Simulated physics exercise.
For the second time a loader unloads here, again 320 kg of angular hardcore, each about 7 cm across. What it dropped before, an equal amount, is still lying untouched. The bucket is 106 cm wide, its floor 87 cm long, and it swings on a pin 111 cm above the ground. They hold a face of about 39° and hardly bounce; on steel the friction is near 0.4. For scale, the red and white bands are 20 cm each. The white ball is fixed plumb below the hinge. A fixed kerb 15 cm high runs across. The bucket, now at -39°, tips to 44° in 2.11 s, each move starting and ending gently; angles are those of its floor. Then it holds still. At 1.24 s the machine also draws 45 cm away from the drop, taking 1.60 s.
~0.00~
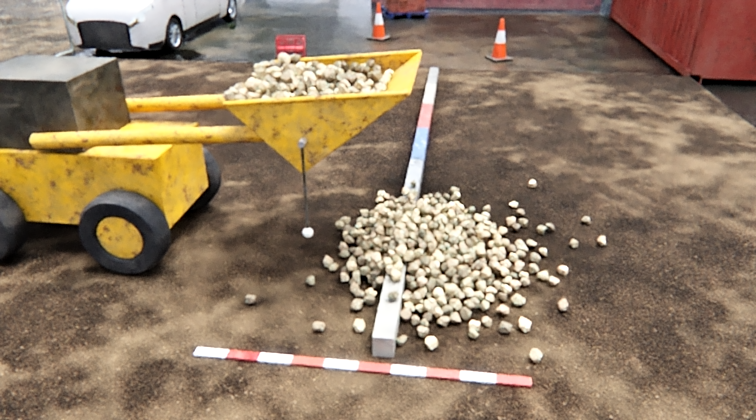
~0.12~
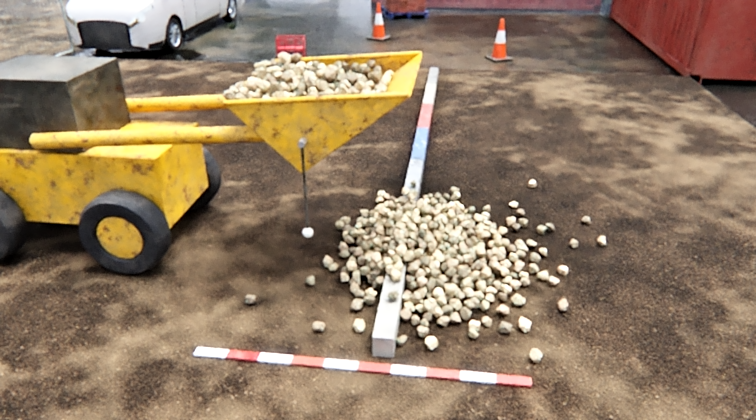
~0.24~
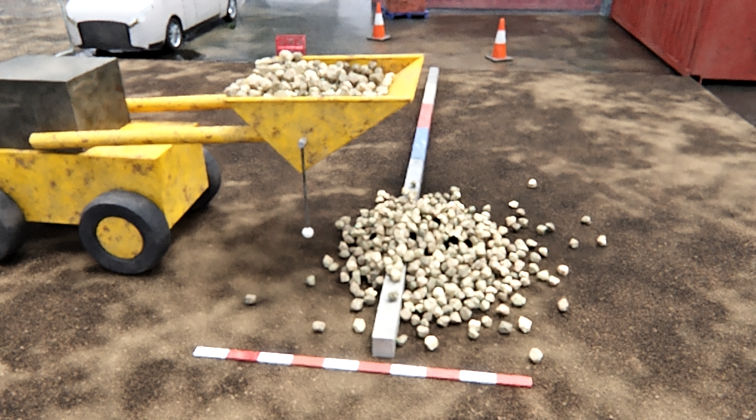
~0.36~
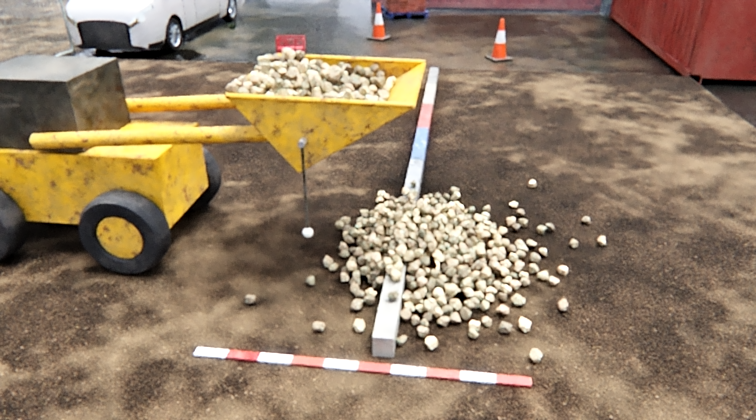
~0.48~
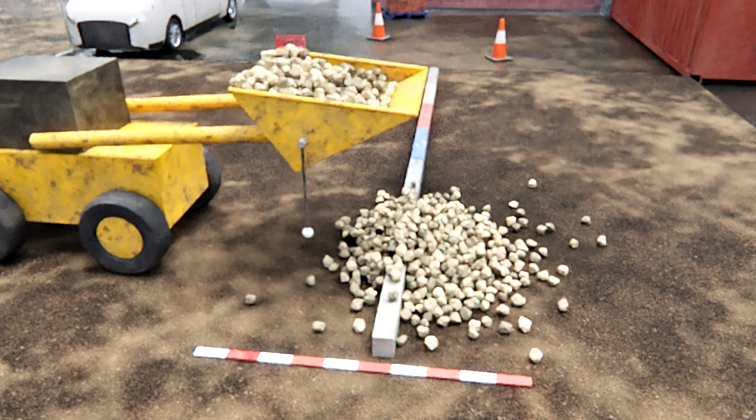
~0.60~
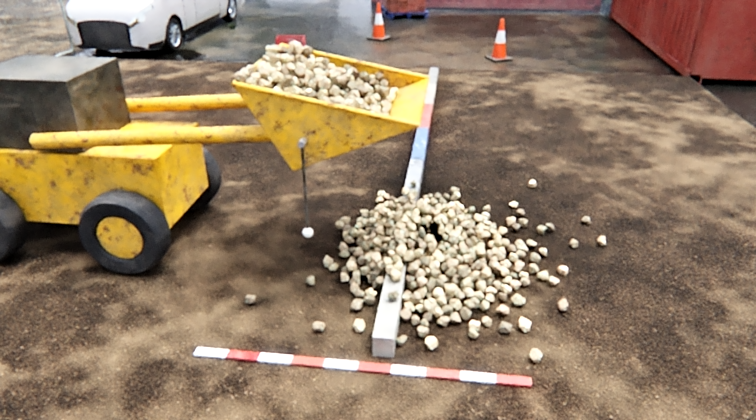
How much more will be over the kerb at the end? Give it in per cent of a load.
Some 27 per cent is added.
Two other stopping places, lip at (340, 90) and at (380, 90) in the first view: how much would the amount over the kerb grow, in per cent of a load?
First some 0, then 10 per cent.
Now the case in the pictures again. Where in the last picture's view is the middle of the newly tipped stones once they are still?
Near (377, 235).
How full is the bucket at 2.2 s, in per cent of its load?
It holds some 5 per cent.
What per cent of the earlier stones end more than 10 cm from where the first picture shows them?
Roughly 5 per cent of them.
After 1.6 s the floor is at 31°; in per cent of one load, 96 in the bucket, 34 on this side of the kerb, 70 over the kerb; the foremost stones are at (563, 237).
After 2.2 s the floor is at 44°; in per cent of one load, 7 in the bucket, 97 on this side of the kerb, 96 over the kerb; the foremost stones are at (563, 237).
After 3.3 s the floor is at 44°; in per cent of one load, 0 in the bucket, 104 on this side of the kerb, 97 over the kerb; the foremost stones are at (565, 242).
After 5.8 s the floor is at 44°; in per cent of one load, 0 in the bucket, 104 on this side of the kerb, 97 over the kerb; the foremost stones are at (565, 242). Net gain over the kerb, 27.
